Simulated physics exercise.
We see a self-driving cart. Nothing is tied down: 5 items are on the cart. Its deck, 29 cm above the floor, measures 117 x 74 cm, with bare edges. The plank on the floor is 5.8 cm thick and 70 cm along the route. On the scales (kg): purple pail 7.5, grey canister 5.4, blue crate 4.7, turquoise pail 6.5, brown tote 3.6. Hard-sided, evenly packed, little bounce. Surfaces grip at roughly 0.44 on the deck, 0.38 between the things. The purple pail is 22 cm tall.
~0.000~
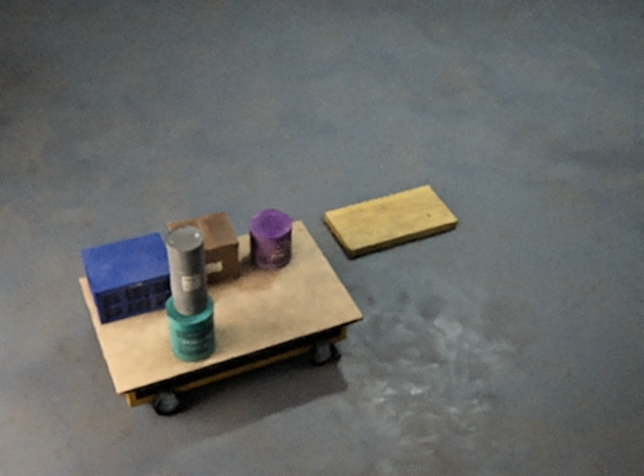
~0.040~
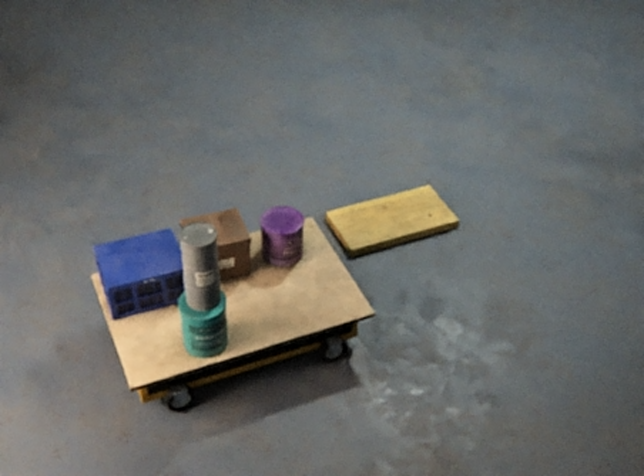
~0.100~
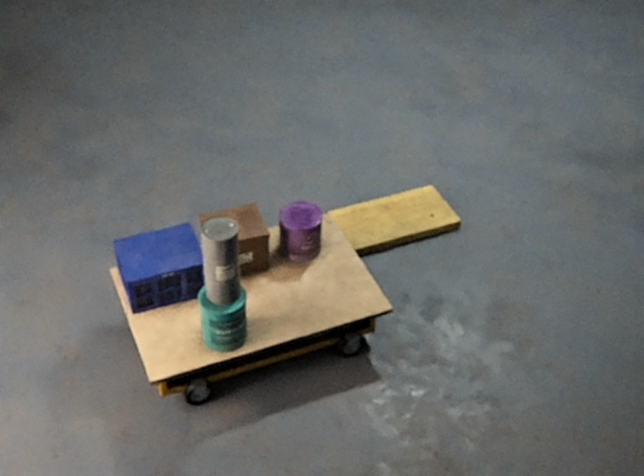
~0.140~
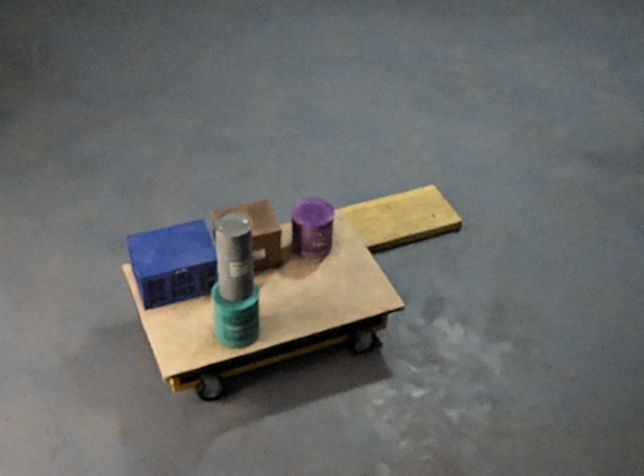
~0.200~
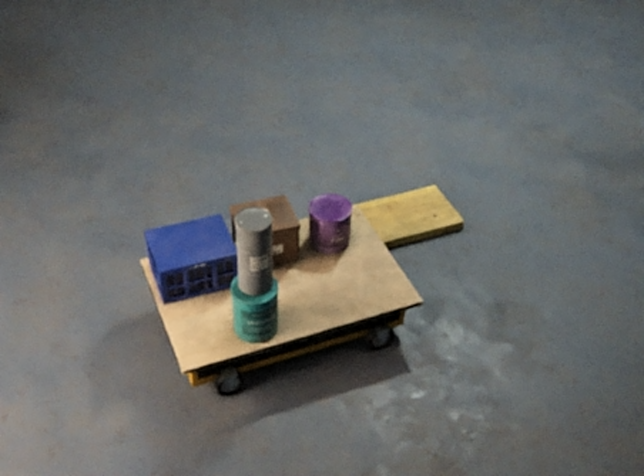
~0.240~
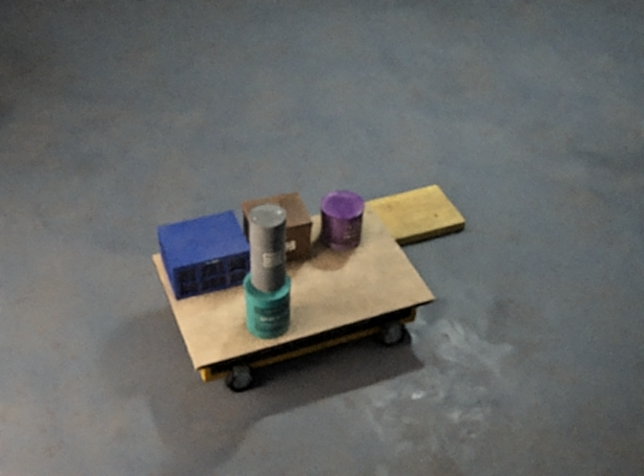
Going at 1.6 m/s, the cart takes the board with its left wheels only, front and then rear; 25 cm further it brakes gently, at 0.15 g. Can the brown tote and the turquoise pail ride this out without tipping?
The brown tote stays upright and the turquoise pail stays upright.
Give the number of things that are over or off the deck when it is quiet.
In all, 1.
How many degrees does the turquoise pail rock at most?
Up to 6°.
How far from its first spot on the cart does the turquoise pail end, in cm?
Some 2 cm.
After 0.64 s, cart has run 102 cm; brown tote moved 4 cm near (389, 204); purple pail 8° off upright; blue crate moved 2 cm.
After 1.04 s, cart has run 166 cm; turquoise pail 3° off upright near (513, 235); brown tote moved 4 cm near (502, 177); blue crate 25° off upright.
After 1.44 s, cart has run 230 cm; brown tote moved 5 cm near (598, 157); turquoise pail moved 3 cm near (617, 211); grey canister on its side.
In the end (3.9 s), toppled on the cart, grey canister; the other 4 under 10 cm from the start.
